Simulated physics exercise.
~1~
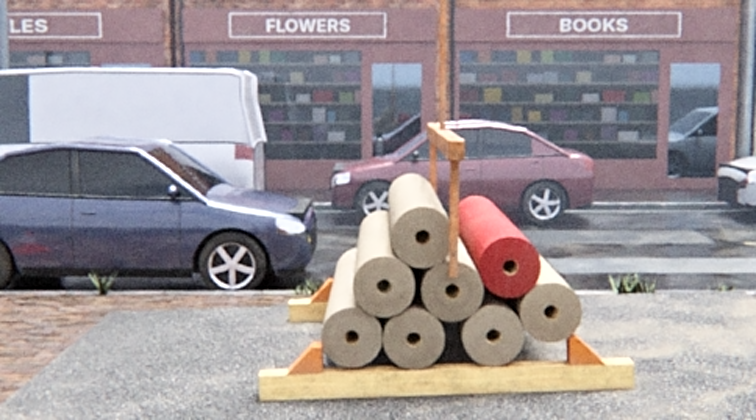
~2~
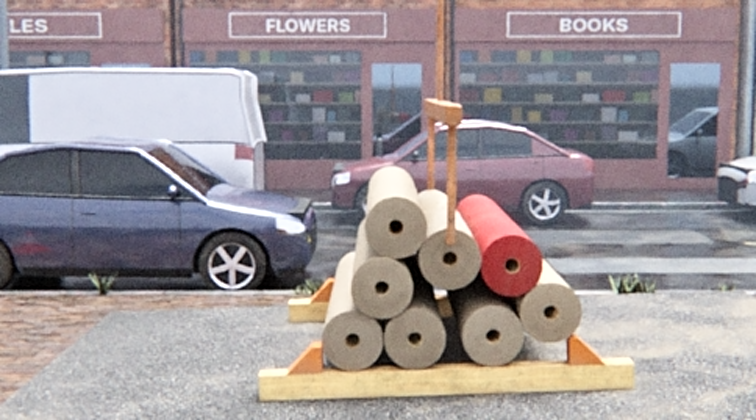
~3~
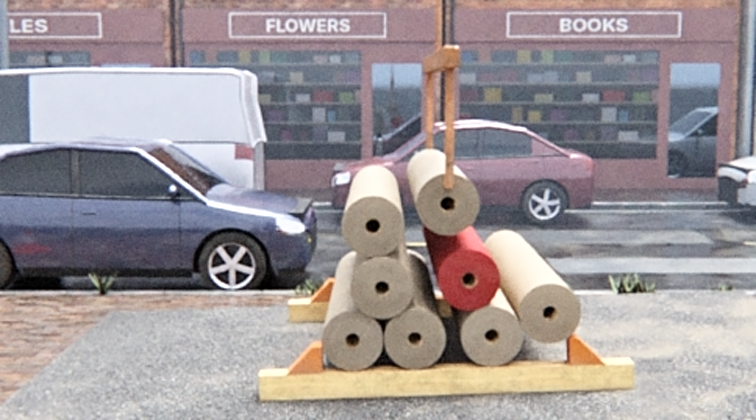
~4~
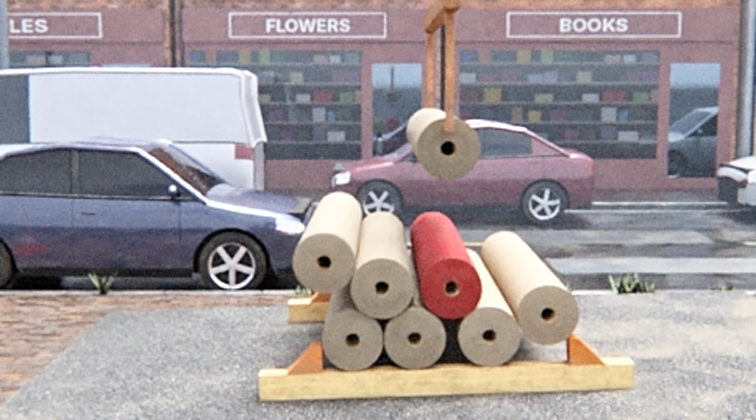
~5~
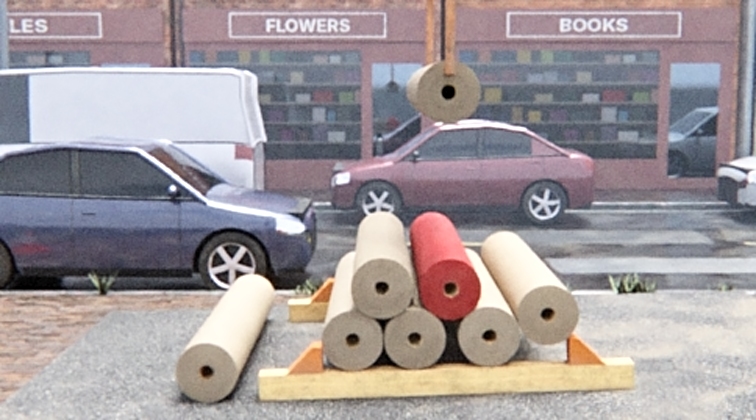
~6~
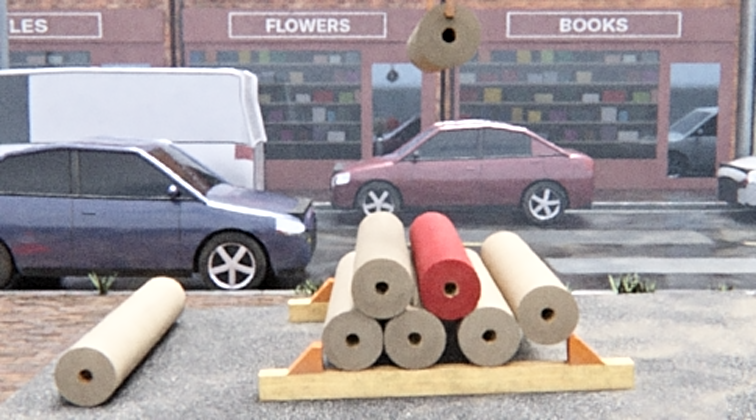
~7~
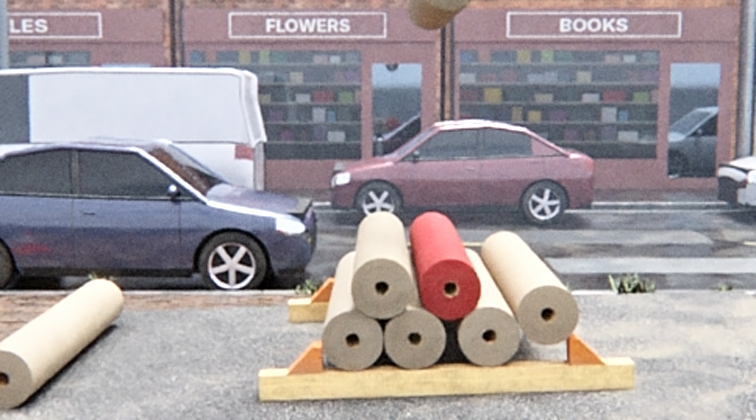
A stack of rolls shifts as a beam lifts one away, and another rolls off left.
